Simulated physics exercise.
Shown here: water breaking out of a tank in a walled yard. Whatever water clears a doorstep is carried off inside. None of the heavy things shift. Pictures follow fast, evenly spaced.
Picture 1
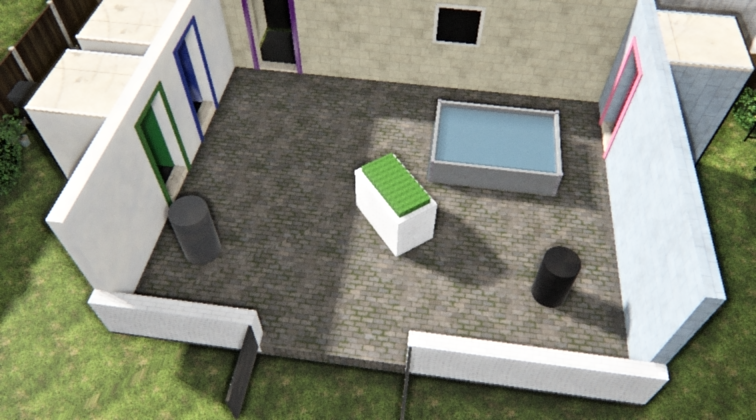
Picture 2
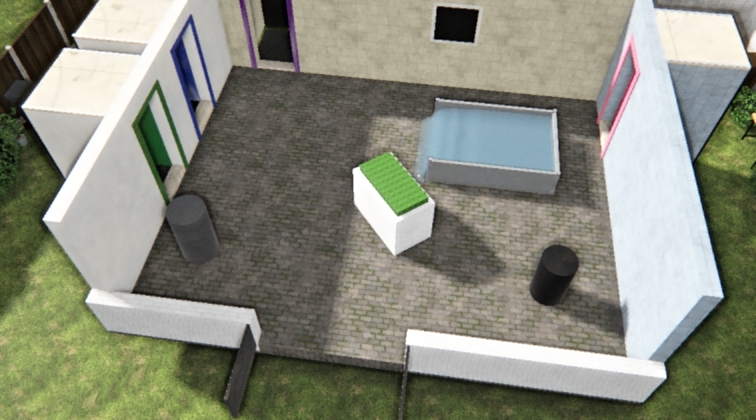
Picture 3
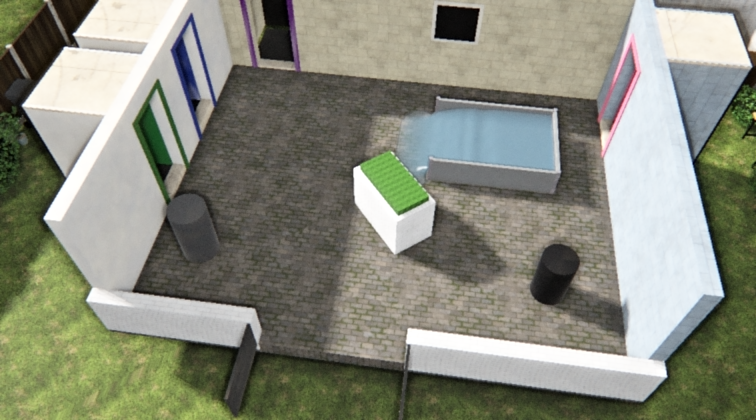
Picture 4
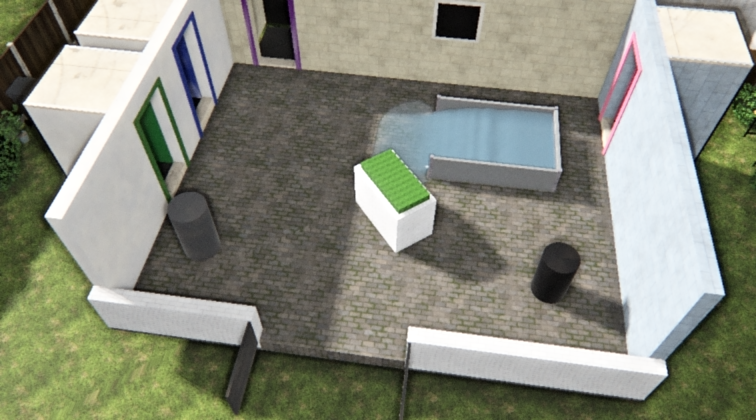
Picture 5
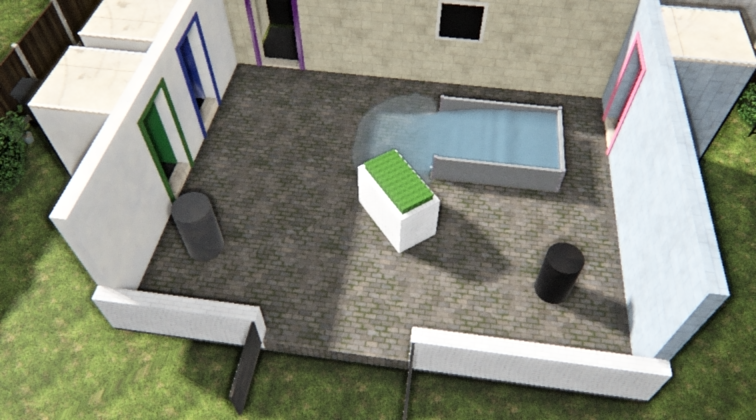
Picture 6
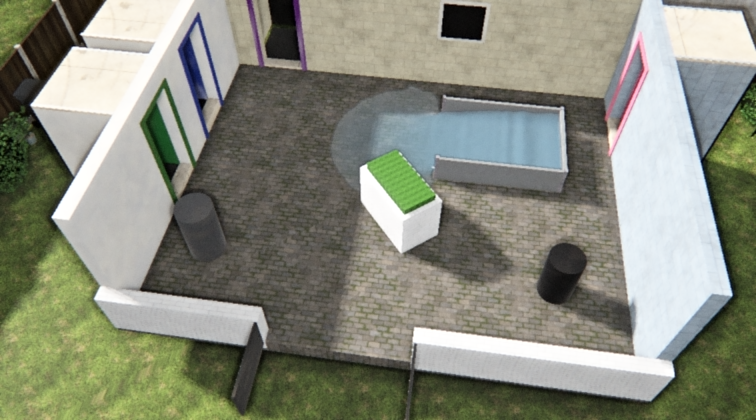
A paved yard with walls around it and grass outside is seen from high above, looking down. A grey open tank of blue water sits at the upper right, a white box with a green top near the centre, dark cylinders at left and right, and green, blue, purple and pink trim marks the walls. Water breaks out of the tank's left side and spreads leftward in a rounded sheet behind the box, while the view shifts very slightly.
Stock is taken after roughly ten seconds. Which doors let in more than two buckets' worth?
Blue door - no; green door - no; purple door - yes; pink door - no.
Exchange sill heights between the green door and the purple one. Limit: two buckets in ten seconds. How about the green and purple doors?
Result - green door: Clears the threshold; purple door: Misses the threshold.
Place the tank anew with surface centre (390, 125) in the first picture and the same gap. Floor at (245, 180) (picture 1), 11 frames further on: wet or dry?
Submerged.
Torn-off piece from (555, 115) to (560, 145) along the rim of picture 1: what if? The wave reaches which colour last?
I'd name the green one.
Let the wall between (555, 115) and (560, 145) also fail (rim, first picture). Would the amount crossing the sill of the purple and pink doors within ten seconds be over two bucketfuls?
Going door by door: The purple one stays safe, and the pink one gets too much.
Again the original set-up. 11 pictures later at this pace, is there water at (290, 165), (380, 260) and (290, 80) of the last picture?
In that order the points end up soaked, high and dry and soaked.
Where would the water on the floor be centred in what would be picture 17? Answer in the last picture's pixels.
I'd put my finger on (403, 143).
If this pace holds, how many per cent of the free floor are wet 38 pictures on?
Around 50 percent.
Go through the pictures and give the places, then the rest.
In the first frame, still water in the open tank at (496, 139).
In the second frame, the front is at a hidden place, out from the gap at (434, 142).
In the third frame, the front is at a hidden place, out from the gap at (434, 143).
In the fourth frame, the front is at a hidden place, out from the gap at (435, 142).
In the fifth frame, water pours out at (439, 142) and has run to (356, 160).
In the sixth frame, water pours out at (441, 143) and has run to (335, 148).
A moment on, water covers 25 % of the floor; the blue door not reached, the green door not reached, the purple door not reached, the pink door not reached.
Next, water covers 35 % of the floor; the blue door wet at the sill, nothing in, the green door not reached, the purple door wet at the sill, nothing in, the pink door not reached.
Then, water covers 45 % of the floor; the blue door wet at the sill, nothing in, the green door wet at the sill, nothing in, the purple door under two buckets in, the pink door not reached.
Later, water covers 50 % of the floor; the blue door wet at the sill, nothing in, the green door under two buckets in, the purple door far over two buckets in, the pink door not reached.
In the end, water covers 75 % of the floor; the blue door wet at the sill, nothing in, the green door under two buckets in, the purple door far over two buckets in, the pink door not reached.
